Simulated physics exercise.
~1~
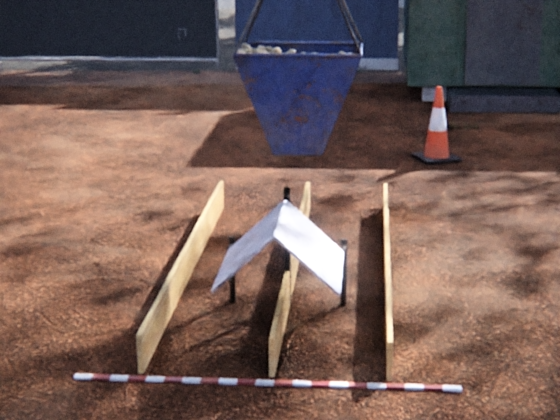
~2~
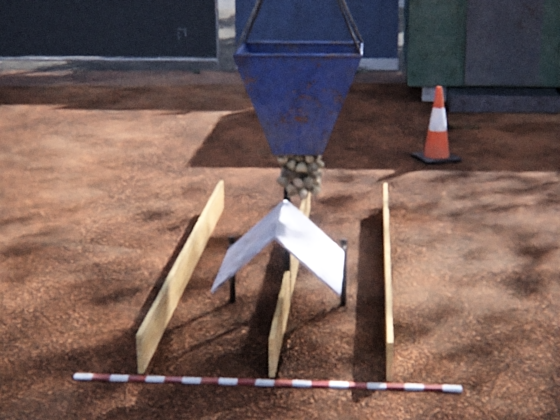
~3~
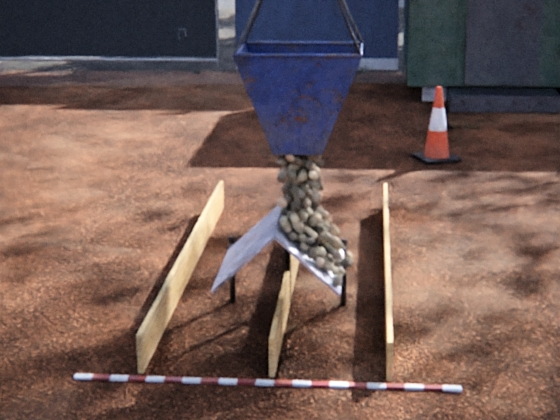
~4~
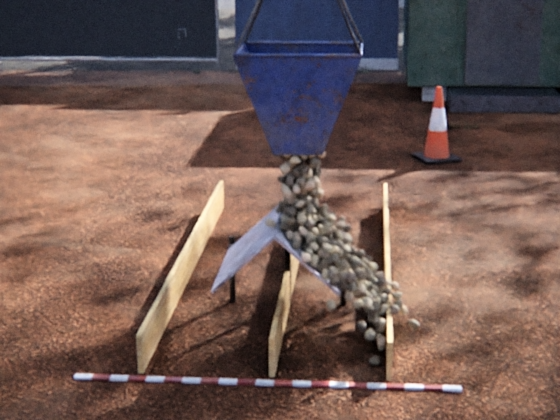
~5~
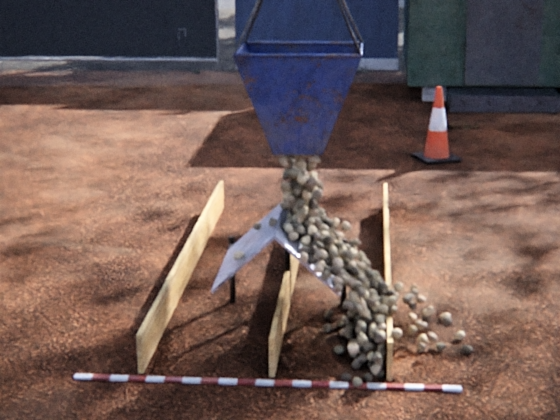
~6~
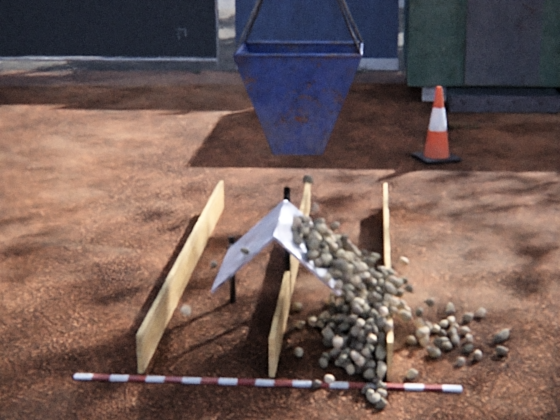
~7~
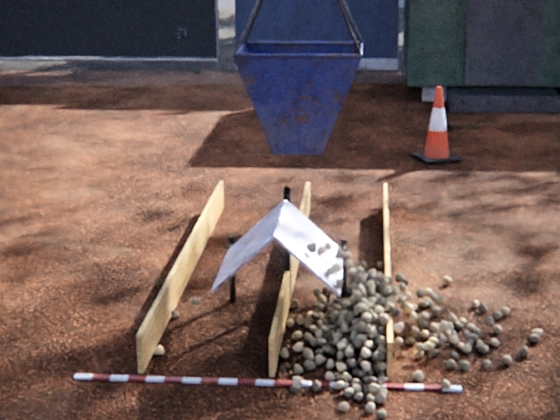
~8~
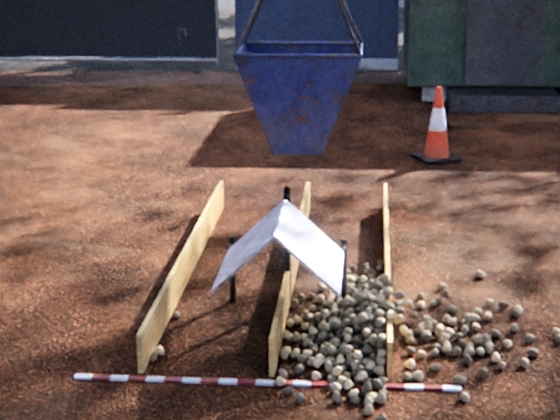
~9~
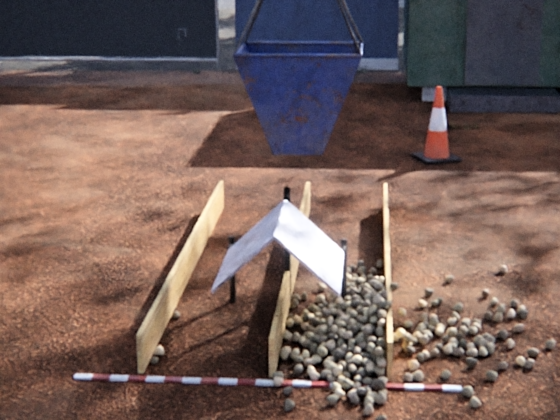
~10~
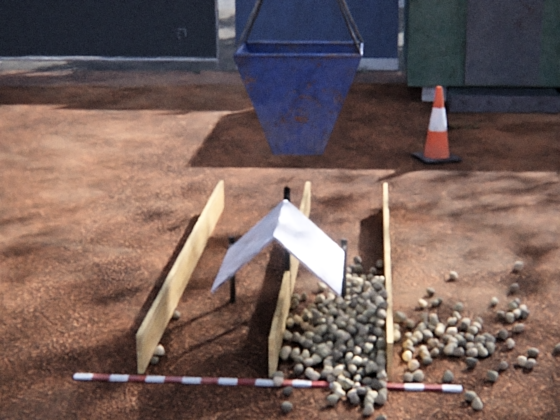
Rounded grey-brown stones sit in a blue hopper hanging above reddish-brown ground, seen from a raised, still viewpoint in front. Below are a peaked pale steel cover, three upright wooden boards forming two bays, and a red-and-white staff, with an orange cone behind at right. The stones drop from the hopper's bottom, strike near the ridge and stream down the right slope. They pile into the right bay, and some spill past the right board as the hopper empties. The last stones slide off the steel, leaving most heaped in the right bay, others scattered farther right, and hardly any at left.
